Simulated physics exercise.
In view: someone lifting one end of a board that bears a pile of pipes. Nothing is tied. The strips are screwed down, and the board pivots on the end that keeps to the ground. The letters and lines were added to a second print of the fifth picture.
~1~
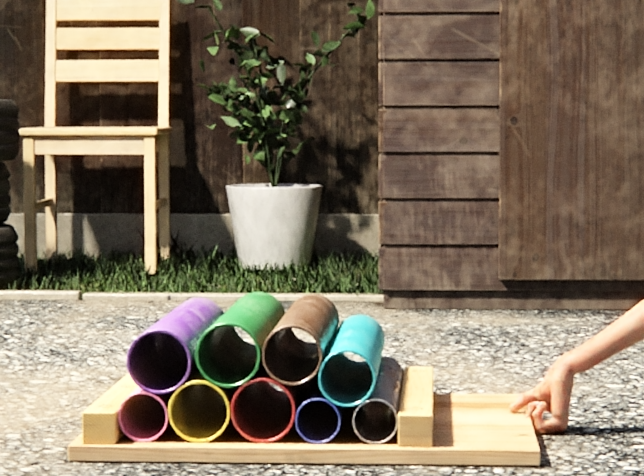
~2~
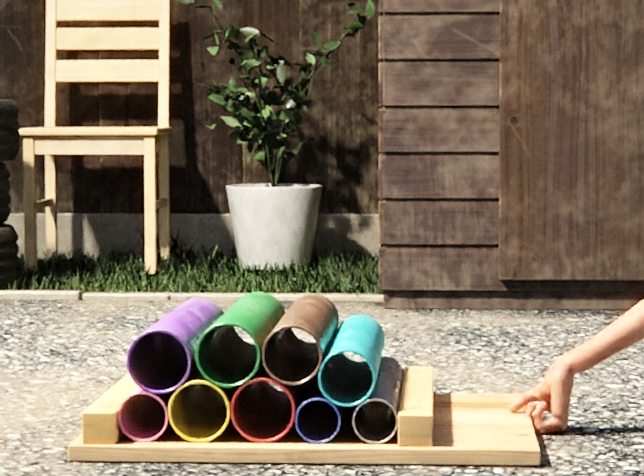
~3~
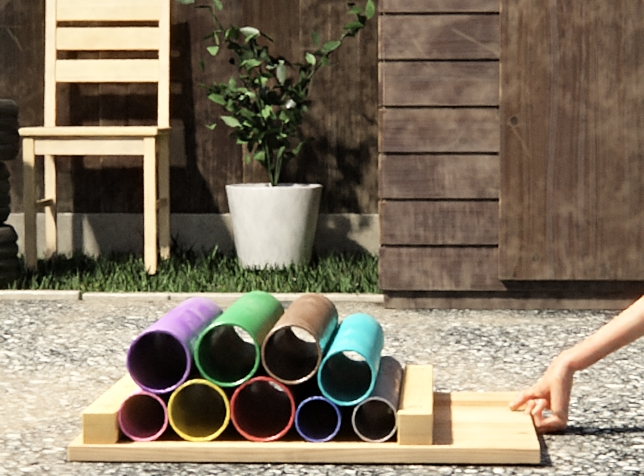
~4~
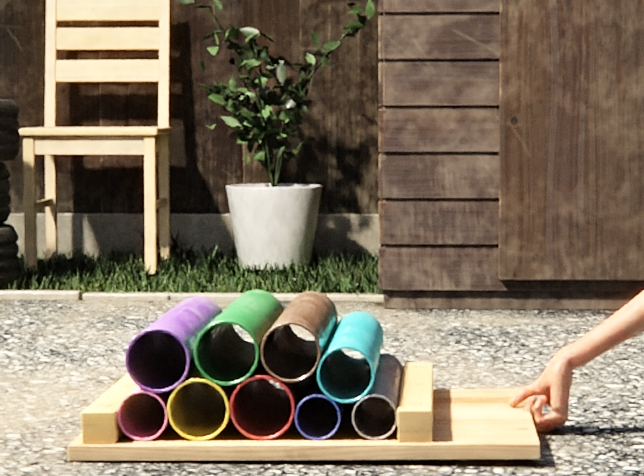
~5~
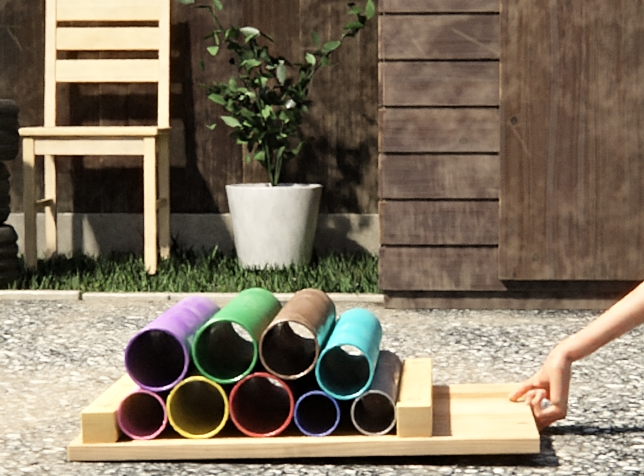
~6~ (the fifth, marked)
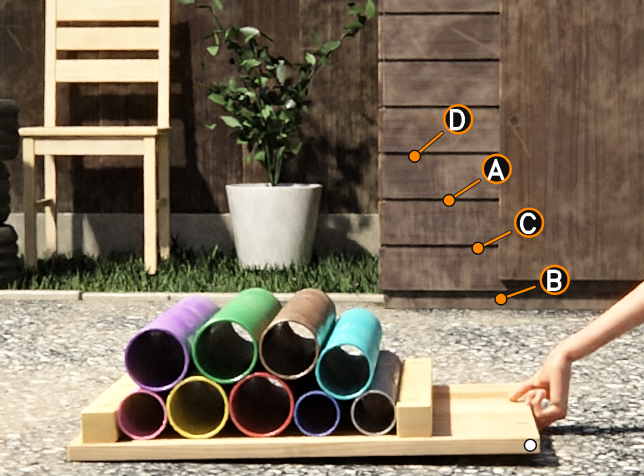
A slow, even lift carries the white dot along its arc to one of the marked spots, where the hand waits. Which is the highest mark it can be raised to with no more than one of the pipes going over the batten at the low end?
At most to B.
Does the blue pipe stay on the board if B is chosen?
The blue pipe: Yes.
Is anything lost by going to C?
Yes.
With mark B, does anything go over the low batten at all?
Yes.
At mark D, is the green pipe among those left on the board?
No, with D.
On the marked copy, A at (449, 200); B at (501, 299); C at (478, 248); D at (415, 156); the white dot at (531, 445).
Following B. Soon after the start, board at 14°.
Later, board at 20°.
In the end, board at 20°, one over the low batten (purple).
As for the rest, A four over the low batten (turquoise, purple, brown, green); C three over the low batten (purple, brown, green); D four over the low batten (turquoise, purple, brown, green).
